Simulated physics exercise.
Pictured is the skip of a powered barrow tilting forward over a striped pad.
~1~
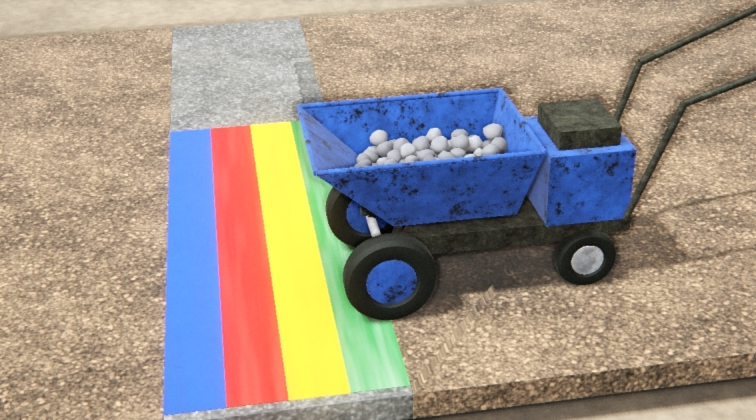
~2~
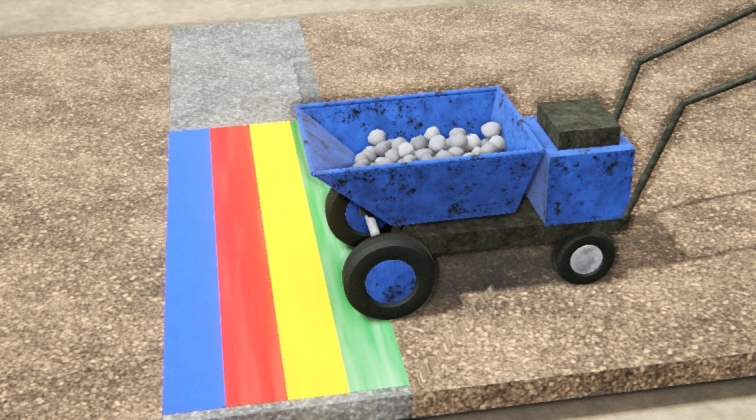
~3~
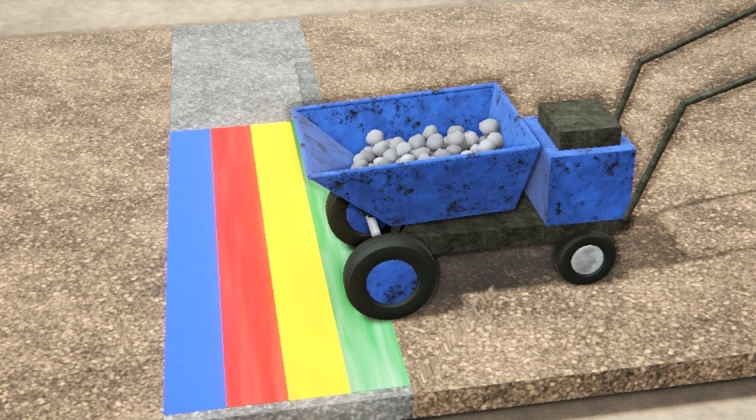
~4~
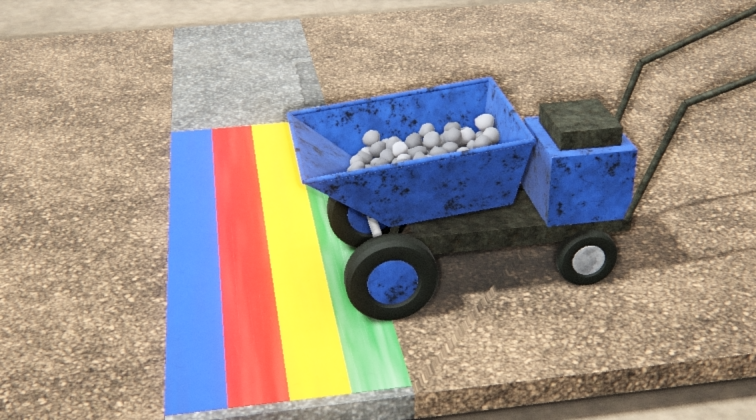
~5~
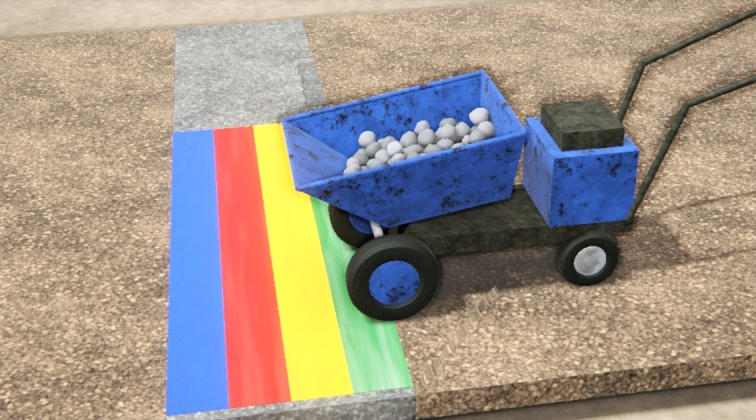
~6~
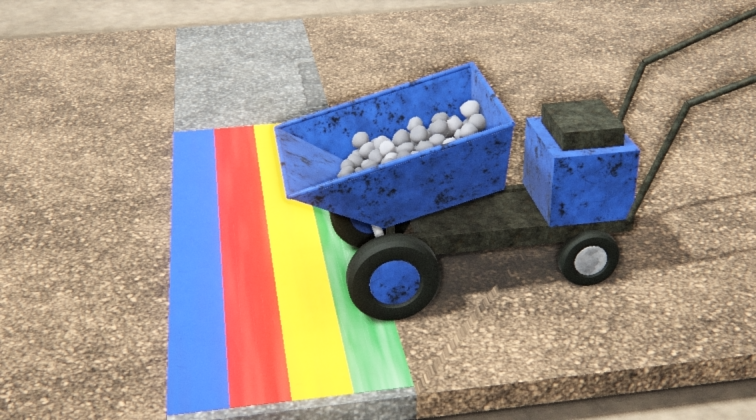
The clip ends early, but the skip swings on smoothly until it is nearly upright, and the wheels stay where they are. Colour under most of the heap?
Blue.
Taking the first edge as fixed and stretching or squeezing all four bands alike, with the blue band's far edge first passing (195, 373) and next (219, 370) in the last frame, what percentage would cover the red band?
0 and 0 percent, roughly.
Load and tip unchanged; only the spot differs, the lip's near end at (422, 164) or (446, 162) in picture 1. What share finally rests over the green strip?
That would be roughly 0 in a hundred and then roughly 10 in a hundred.
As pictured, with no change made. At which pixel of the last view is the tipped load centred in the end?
The centre settles at about (179, 295).
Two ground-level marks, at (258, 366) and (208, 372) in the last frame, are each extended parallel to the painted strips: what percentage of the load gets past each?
I'd say some 70 in a hundred, and after that 50 in a hundred.
Soon after the last picture, skip tipped steeply; all in the skip.
A little later, skip tipped right over; most in the skip; a small part over the red strip; a small part over the blue strip.
Later still, skip tipped right over; about a quarter in the skip; a small part over the red strip; about a third over the blue strip; about a quarter off the paint.
At rest, skip tipped right over; about a quarter in the skip; none over the green strip; none over the yellow strip; a small part over the red strip; about a third over the blue strip; about a third off the paint.
